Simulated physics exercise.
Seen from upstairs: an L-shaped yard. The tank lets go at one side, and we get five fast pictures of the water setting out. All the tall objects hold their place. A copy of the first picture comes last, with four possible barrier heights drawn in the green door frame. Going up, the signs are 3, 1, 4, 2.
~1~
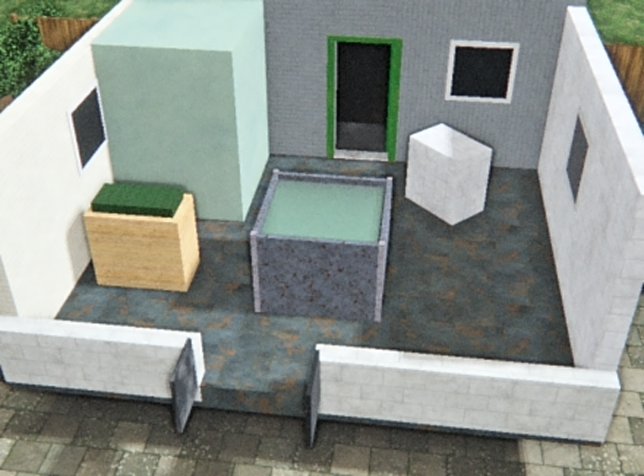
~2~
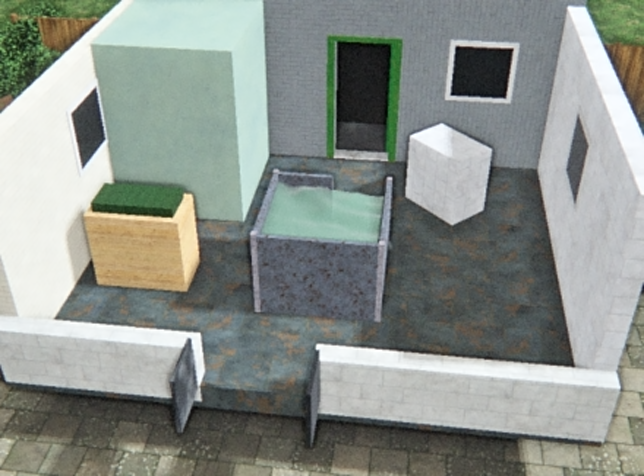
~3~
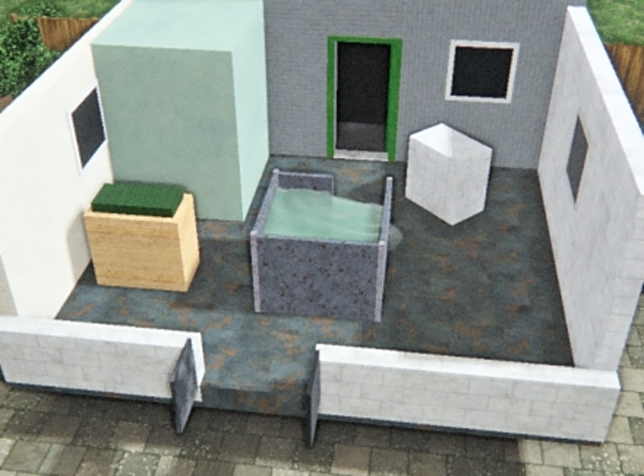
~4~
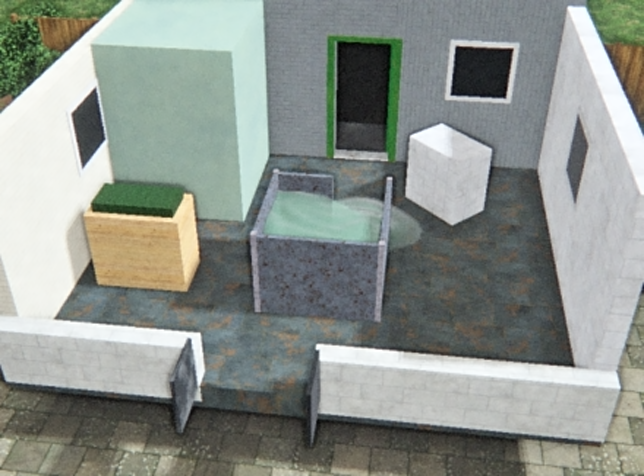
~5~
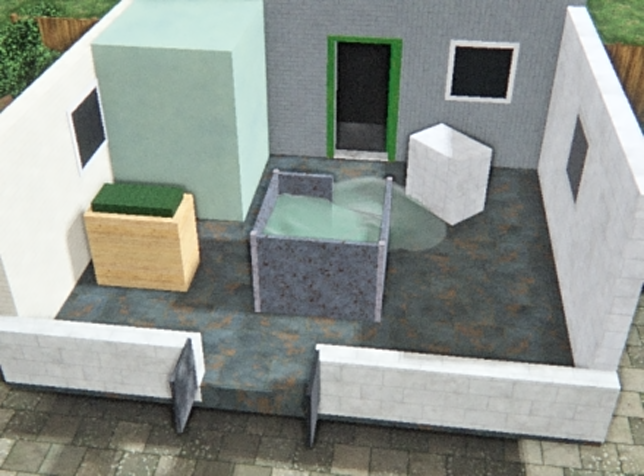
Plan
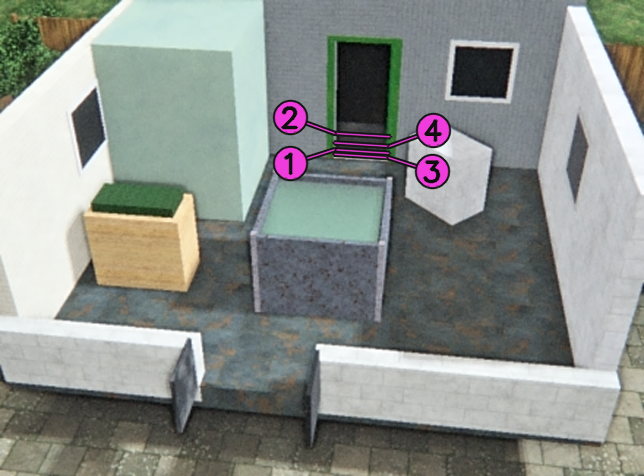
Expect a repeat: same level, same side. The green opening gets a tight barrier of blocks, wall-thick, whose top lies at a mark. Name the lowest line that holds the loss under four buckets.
2 is the one.
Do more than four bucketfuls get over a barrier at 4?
Yes, that goes wrong.
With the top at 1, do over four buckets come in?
Yes, that goes wrong.
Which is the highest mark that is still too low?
Here it is mark 4.
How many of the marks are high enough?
One of the four.
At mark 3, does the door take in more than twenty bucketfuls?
Yes.
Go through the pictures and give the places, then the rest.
In the first frame, water in the tank at rest, its middle at (325, 212); foot of the green doorway at (361, 159); open gate at (258, 335).
In the second frame, water covers 1 % of the ground, its front hidden from here.
In the third frame, water covers 3 % of the ground, its front hidden from here.
In the fourth frame, water covers 6 % of the ground, its front hidden from here.
In the fifth frame, 13 % of the ground under water, visible out to (380, 180).
In magenta, 1 at (361, 151); 2 at (362, 135); 3 at (361, 156); 4 at (361, 144); from the bottom up 3, 1, 4, 2.
If 1 is chosen, dozens of bucketfuls pour in.
If 2 is chosen, a bucket or two gets in.
If 3 is chosen, dozens of bucketfuls pour in.
If 4 is chosen, about 12 bucketfuls get in.
